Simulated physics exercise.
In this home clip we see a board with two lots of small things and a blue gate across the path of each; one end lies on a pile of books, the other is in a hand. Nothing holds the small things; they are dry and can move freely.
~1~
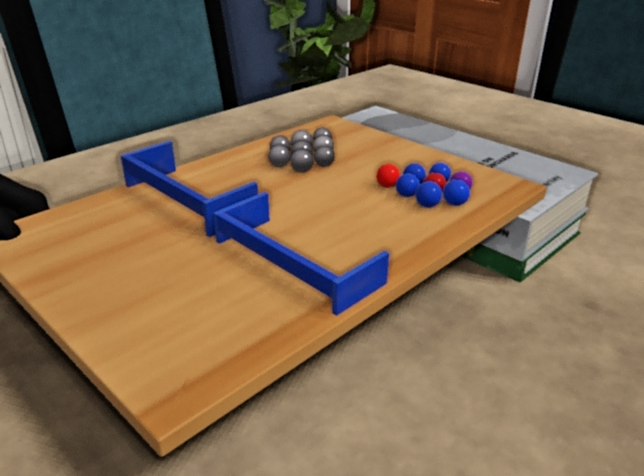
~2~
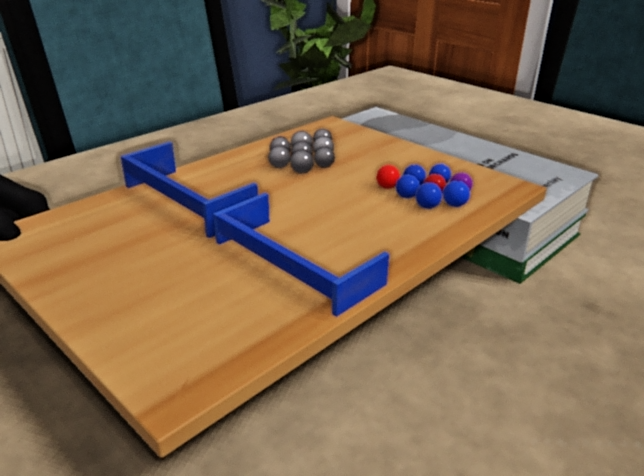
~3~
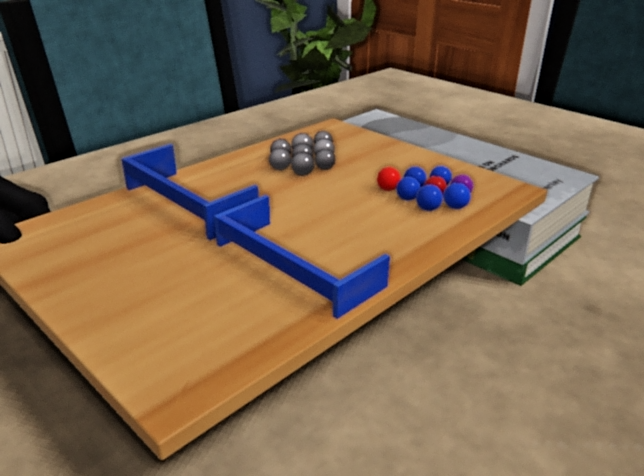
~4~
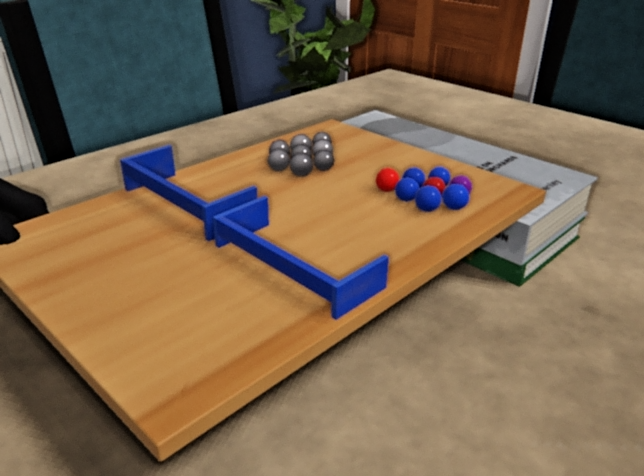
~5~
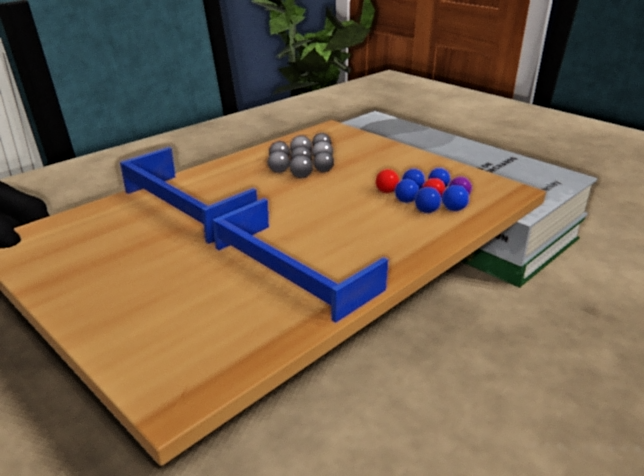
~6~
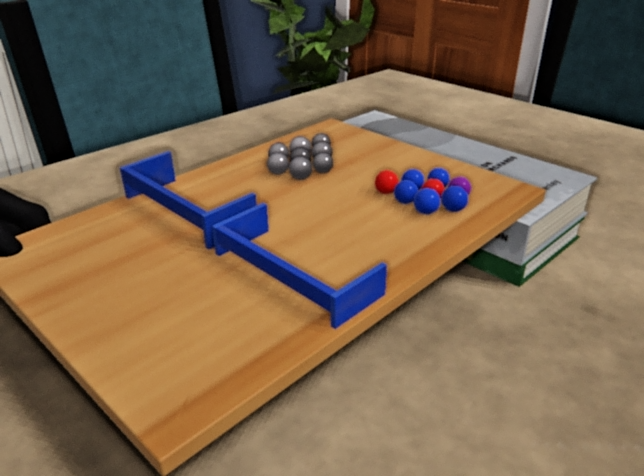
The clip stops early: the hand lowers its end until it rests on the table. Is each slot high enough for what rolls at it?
I'd say the nearer handful is barred. Farther handful, meanwhile: It is barred.
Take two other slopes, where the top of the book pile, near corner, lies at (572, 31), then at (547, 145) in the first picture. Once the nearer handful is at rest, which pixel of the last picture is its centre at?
First try: (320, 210); second try: (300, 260).
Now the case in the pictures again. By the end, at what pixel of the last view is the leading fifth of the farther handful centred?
Near (183, 239).
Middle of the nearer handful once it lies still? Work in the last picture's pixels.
Around (281, 288).
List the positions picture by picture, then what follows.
Held end of the board (167, 426), level; book pile (435, 169), low, a small part of the board's length; nearer handful (435, 184), a few glass marbles; farther handful (302, 151), a few steel balls; nearer gate (273, 252), its slot lower than a piece; farther gate (164, 184), its slot lower than a piece, in the first picture.
Held end of the board (166, 427), level; farther handful (302, 152), in the second picture.
Held end of the board (167, 429), level; nearer handful (435, 188), in the third picture.
Held end of the board (166, 430), level; farther handful (301, 155), in the fourth picture.
Held end of the board (166, 435), level; nearer handful (434, 190), in the fifth picture.
Held end of the board (168, 445), down by 2°; book pile (434, 174); nearer handful (433, 190), not moving; farther handful (300, 158), not moving; nearer gate (272, 265); farther gate (163, 197), in the sixth picture.
Then, 0.25 s later than the last frame, board sloping at 8°; nearer handful on its way down; farther handful on its way down.
Then, 0.52 s later than the last frame, board resting at 11°; nearer handful on its way down; farther handful on its way down.
Then, 0.83 s later than the last frame, board resting at 11°; nearer handful has reached its gate; farther handful has reached its gate.
When it is over, board resting at 11°; nearer handful gathered behind its gate; farther handful gathered behind its gate.
